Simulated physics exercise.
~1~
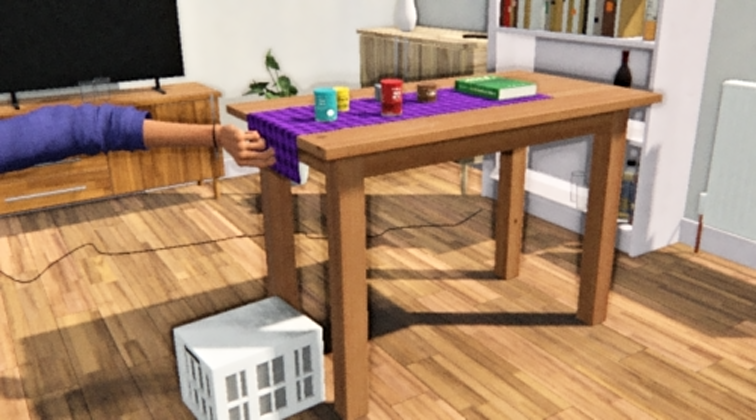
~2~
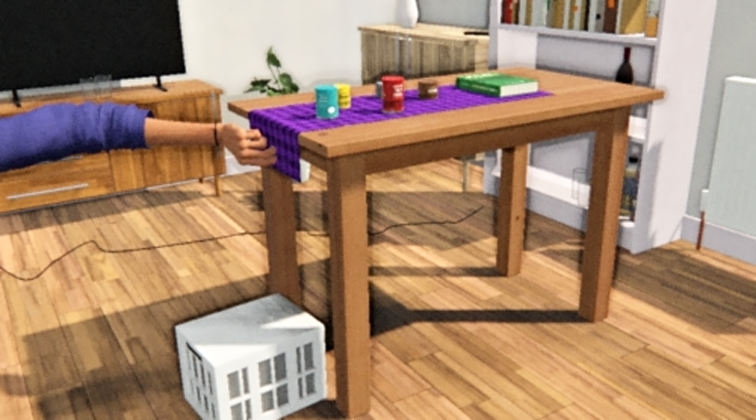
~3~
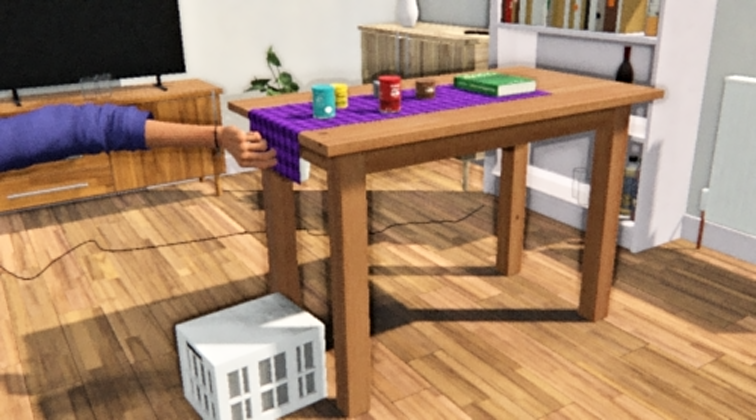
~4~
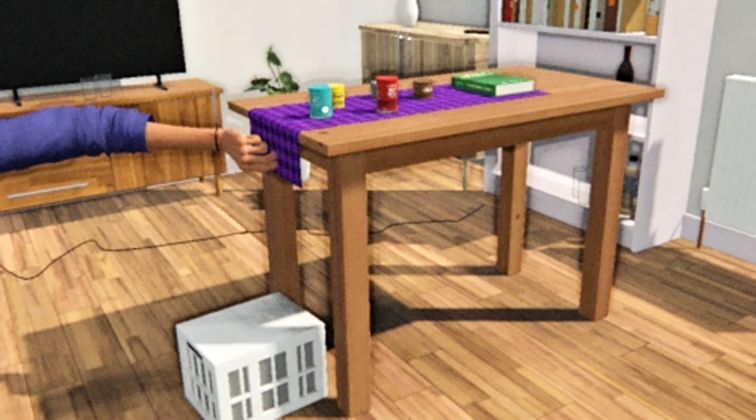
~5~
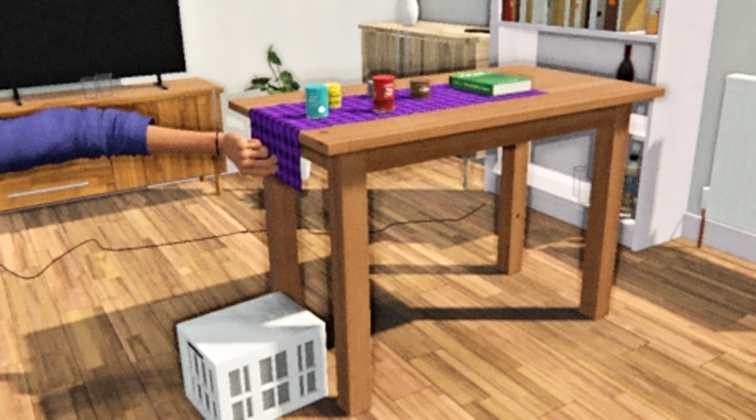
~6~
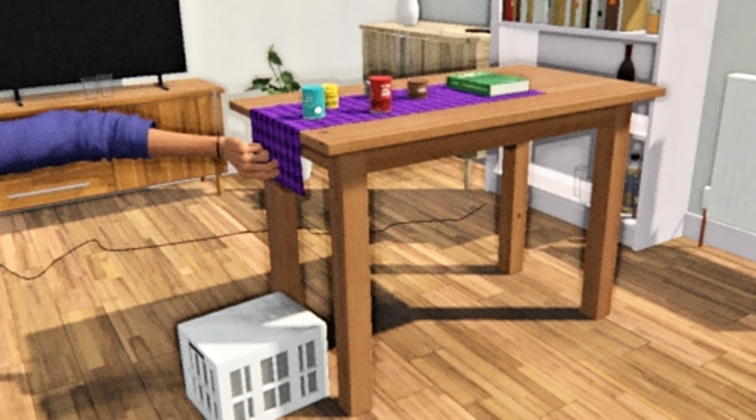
In a living room, an outstretched hand grips the hanging end of a purple runner on a wooden table and slowly draws it down a little, and the small cans, pots and green book on it shift slightly left.
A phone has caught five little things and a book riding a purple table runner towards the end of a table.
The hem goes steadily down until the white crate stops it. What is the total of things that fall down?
The total comes to four.
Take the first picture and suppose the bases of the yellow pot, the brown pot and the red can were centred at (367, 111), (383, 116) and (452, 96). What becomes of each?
Start with the yellow pot, which is lost; next the brown pot, which is lost; last the red can, which is kept.
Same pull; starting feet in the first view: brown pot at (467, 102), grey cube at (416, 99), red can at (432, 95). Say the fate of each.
First the brown pot, which is kept, then the grey cube, which is kept, and finally the red can, which is kept.
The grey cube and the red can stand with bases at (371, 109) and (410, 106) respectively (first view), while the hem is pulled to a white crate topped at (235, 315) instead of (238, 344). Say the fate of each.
Grey cube: Off. Red can: Still up.
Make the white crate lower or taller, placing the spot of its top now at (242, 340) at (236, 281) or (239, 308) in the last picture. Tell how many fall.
Counts: 2, 3.
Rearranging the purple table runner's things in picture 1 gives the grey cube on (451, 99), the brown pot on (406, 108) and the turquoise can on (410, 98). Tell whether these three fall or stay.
So the grey cube stays aboard, the brown pot leaves the top, and the turquoise can stays aboard.
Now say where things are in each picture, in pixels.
Hem (300, 185); turquoise can (325, 90); yellow pot (339, 89); red can (392, 81); grey cube (384, 86); brown pot (427, 84); top of the crate (238, 344), in the first frame.
Hem (301, 183); turquoise can (326, 87), in the second frame.
Hem (301, 186); yellow pot (338, 85), in the third frame.
Hem (302, 189); red can (387, 78); top of the crate (240, 340), in the fourth frame.
Hem (302, 193); grey cube (377, 82), in the fifth frame.
Hem (305, 196); turquoise can (313, 87); yellow pot (328, 86); red can (381, 78); grey cube (374, 82); brown pot (417, 80), in the sixth frame.
Early on, hem near (279, 231); turquoise can gone.
Midway, hem near (280, 276); turquoise can and yellow pot gone.
Near the end, hem on the crate; turquoise can, yellow pot, red can and grey cube gone.
Finally, hem on the crate; turquoise can, yellow pot, red can and grey cube gone. The table loses four.
